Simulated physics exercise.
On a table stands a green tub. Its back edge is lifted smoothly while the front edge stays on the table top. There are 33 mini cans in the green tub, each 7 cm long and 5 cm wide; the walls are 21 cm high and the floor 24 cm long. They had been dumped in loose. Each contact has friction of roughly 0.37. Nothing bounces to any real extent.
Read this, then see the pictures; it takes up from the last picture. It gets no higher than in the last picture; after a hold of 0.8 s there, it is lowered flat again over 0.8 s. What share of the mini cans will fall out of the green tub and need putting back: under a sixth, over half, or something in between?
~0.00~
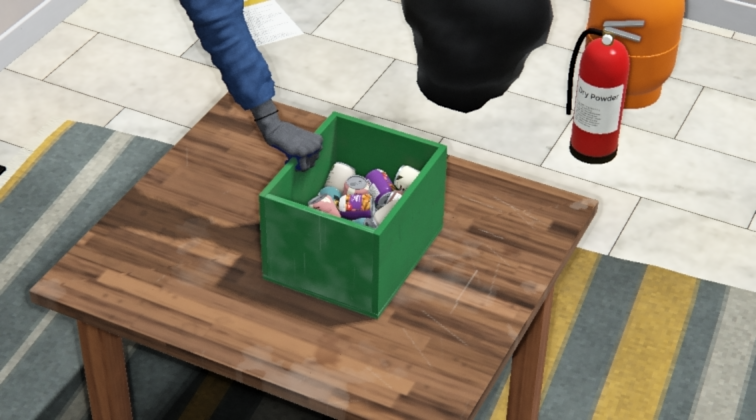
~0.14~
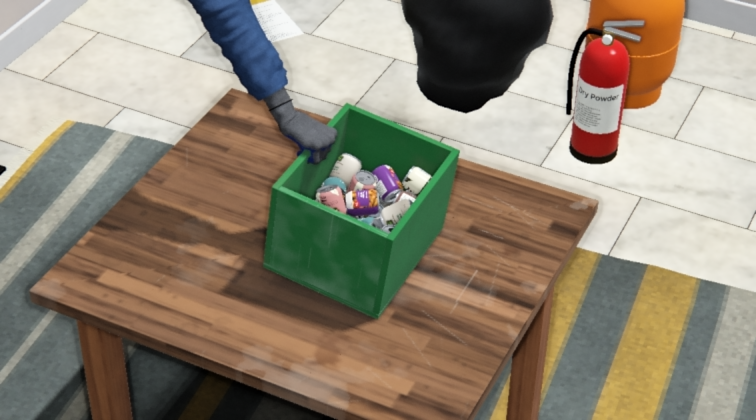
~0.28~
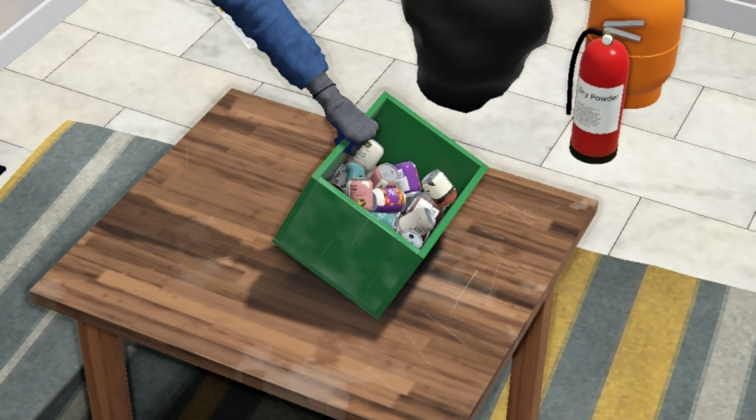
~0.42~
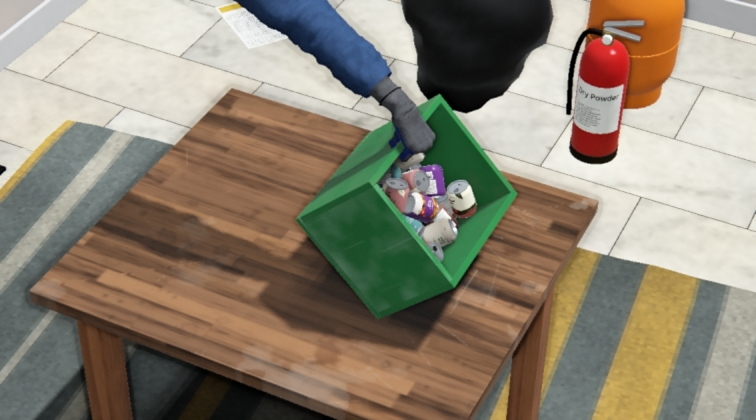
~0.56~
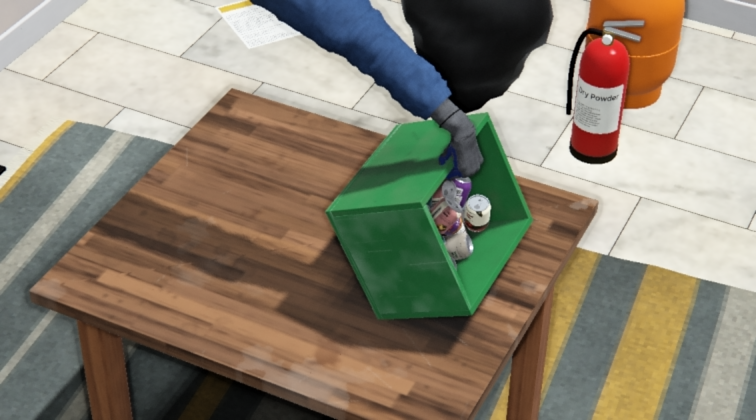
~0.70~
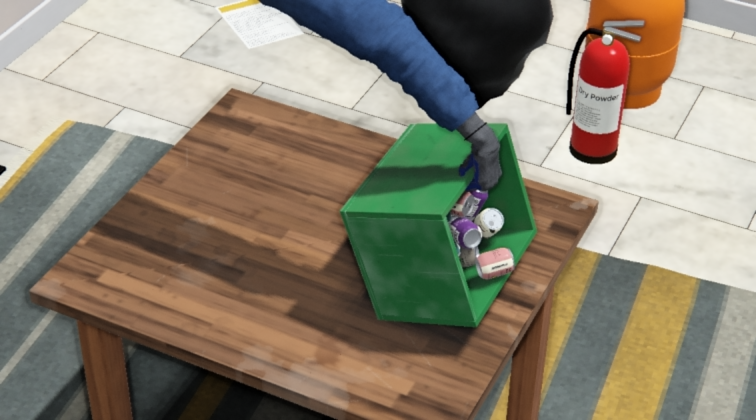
My money is on a spill below a sixth of the load.
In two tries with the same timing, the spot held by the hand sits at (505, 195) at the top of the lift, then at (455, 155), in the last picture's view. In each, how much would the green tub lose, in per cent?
Green tub: 20 %, then 0 %.
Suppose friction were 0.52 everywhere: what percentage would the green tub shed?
Green tub 10 per cent.
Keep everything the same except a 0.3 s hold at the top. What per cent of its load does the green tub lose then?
Green tub 0%.
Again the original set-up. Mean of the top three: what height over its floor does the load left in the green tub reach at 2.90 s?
Height: Roughly 17 cm.
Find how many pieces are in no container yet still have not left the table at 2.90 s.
Roughly 1.
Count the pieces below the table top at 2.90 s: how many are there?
About 1.
After 1.05 s, tilt 71°; 1 of 33 out of the green tub.
After 1.49 s, tilt 71°; 1 of 33 out of the green tub.
After 2.11 s, tilt 10°; 2 of 33 out of the green tub.
When it is over (at 2.90 s), 2 of 33 out of the green tub. Asked share, 2 of 33, 6 per cent.
